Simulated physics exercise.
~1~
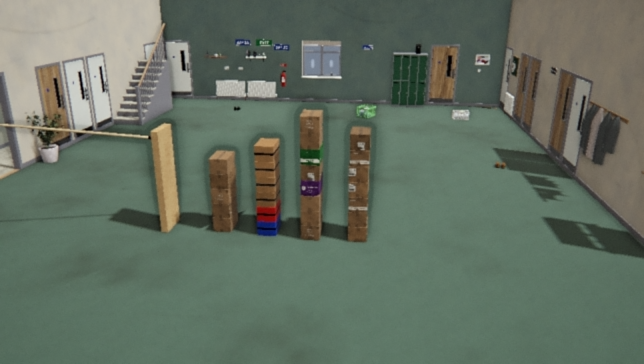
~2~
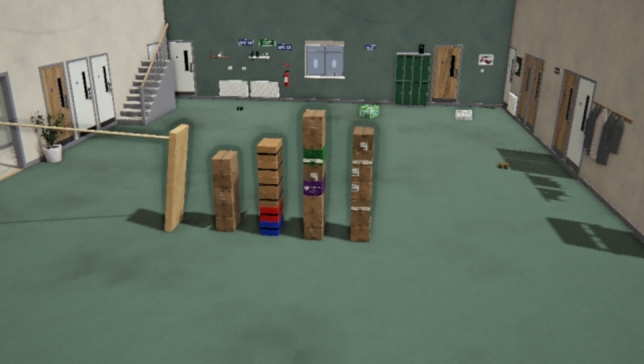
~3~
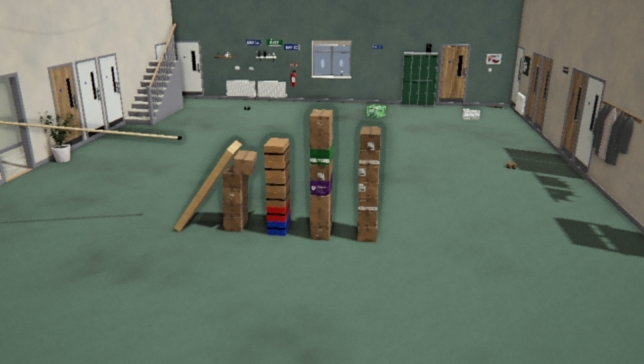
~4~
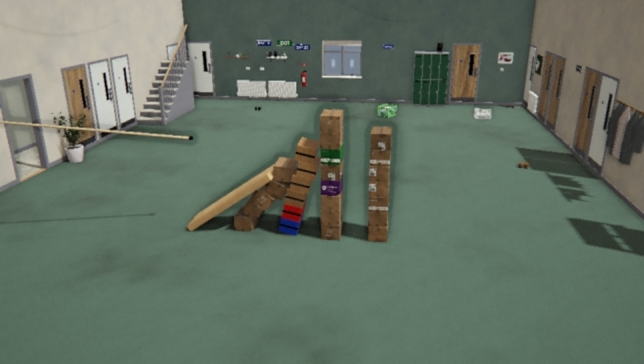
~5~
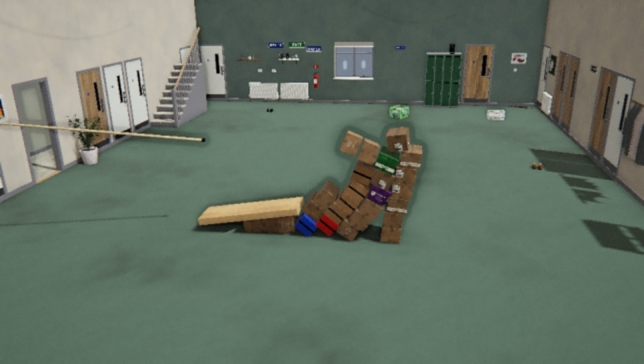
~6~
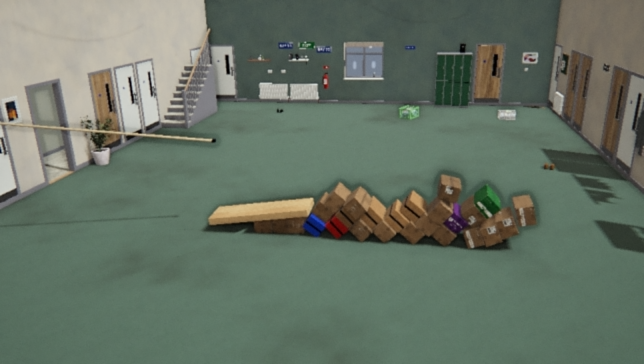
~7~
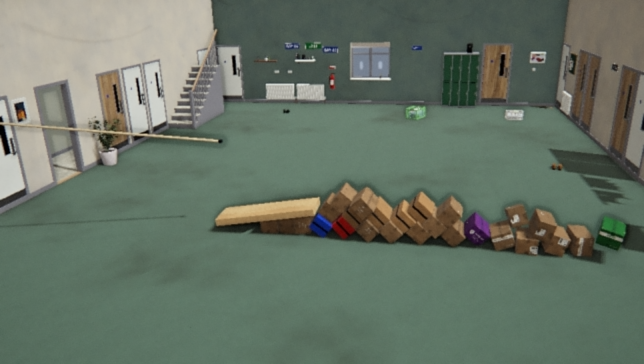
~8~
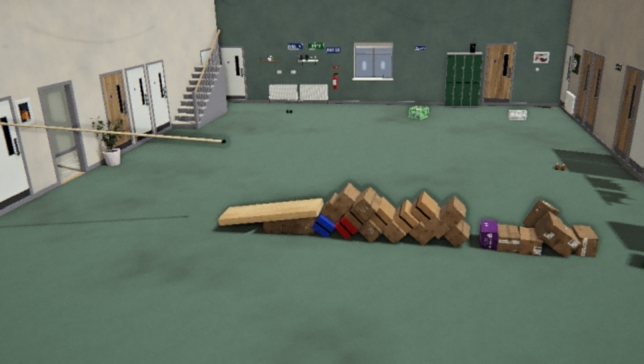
To begin with, a tall board and four columns of brown cartons stand in a row in a green-floored hall, as a long pole from the left pushes the board near its top. The board tips right and leans onto the first, shortest column. That column slants into the next, with its red and blue cartons low down, and both topple against the tall one holding green and purple cartons. It crashes into the last column, and everything spills rightward. The green carton tumbles out of view at the right, leaving the board lying atop a long, jumbled line of cartons.
